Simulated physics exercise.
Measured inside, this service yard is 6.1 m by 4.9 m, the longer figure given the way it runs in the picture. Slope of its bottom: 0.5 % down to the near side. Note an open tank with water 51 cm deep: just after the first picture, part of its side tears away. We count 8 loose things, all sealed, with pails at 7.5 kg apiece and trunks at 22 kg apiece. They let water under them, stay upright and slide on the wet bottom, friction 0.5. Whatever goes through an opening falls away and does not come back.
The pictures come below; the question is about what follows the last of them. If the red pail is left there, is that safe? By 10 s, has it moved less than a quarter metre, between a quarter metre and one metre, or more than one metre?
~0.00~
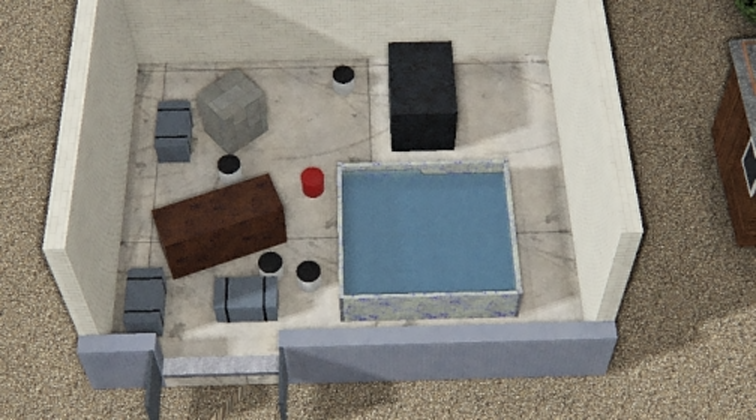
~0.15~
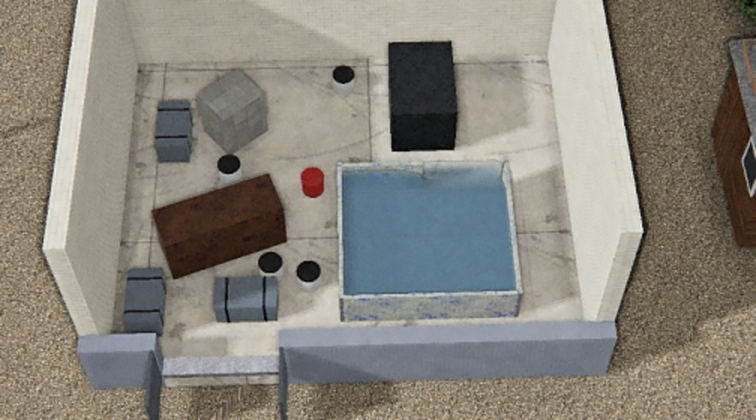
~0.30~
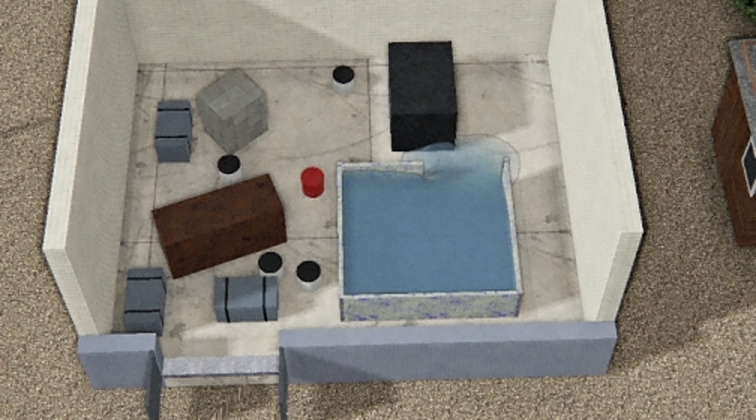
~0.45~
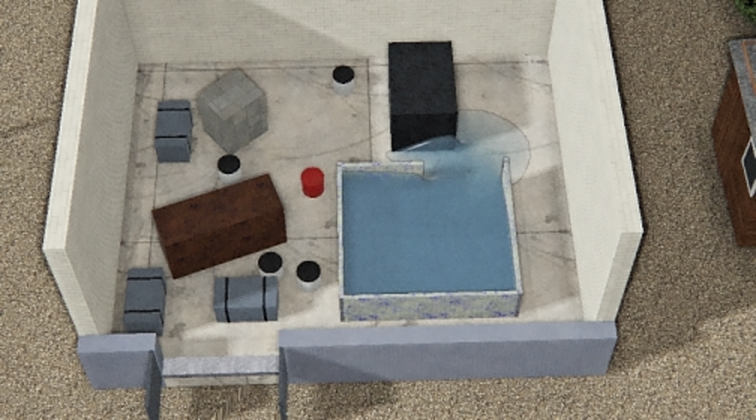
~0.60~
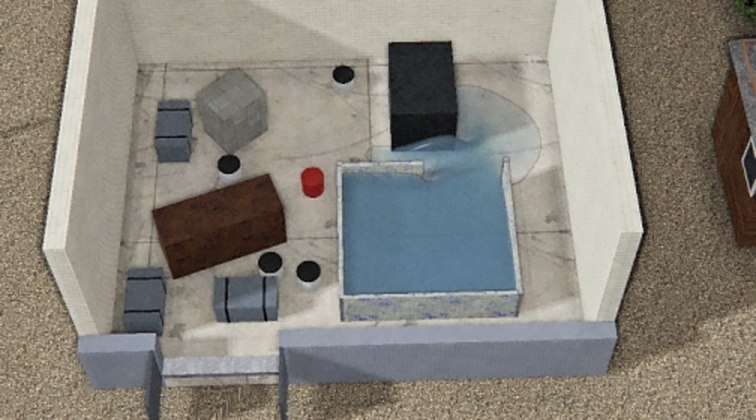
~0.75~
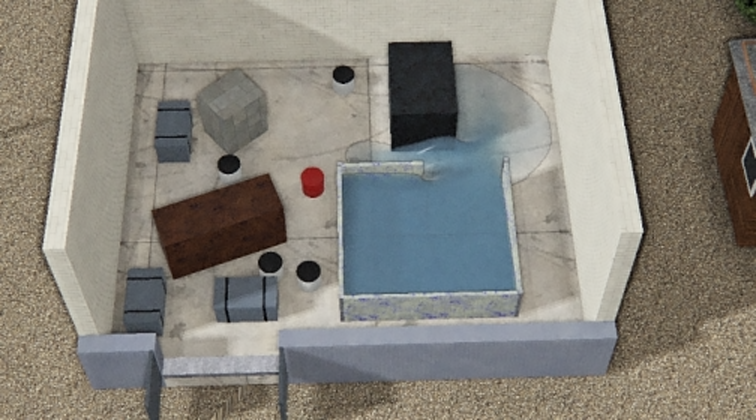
Result: A little way off.
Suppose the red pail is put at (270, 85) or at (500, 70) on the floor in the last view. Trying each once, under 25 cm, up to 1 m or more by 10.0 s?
Outcomes in order: It is taken a long way; it is taken a long way.
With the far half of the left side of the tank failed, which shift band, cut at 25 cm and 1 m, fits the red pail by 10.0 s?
With that failure, the red pail lands a long way off.
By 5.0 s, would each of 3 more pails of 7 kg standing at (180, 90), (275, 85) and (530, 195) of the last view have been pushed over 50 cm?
Taking them in order: Not far enough, far enough and not far enough.
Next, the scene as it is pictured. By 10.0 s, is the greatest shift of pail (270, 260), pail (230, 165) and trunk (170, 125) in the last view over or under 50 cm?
First one stayed inside, second one went too far, third one stayed inside.
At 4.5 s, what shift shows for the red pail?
Around 40 cm from the start by that time.
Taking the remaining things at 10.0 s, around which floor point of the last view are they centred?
It sits at about (245, 244).
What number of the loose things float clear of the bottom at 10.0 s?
I get 3.
After 2.0 s the red pail is near (293, 184), 0.3 m from its start, aground; 0 of 8 are out; 0 afloat.
After 4.5 s the red pail is near (288, 188), 0.4 m from its start, aground; 0 of 8 are out; 0 afloat.
After 7.0 s the red pail is near (288, 188), 0.4 m from its start, aground; 0 of 8 are out; 2 afloat.
After 10.0 s the red pail is near (301, 201), 0.4 m from its start, aground; 0 of 8 are out; 3 afloat.
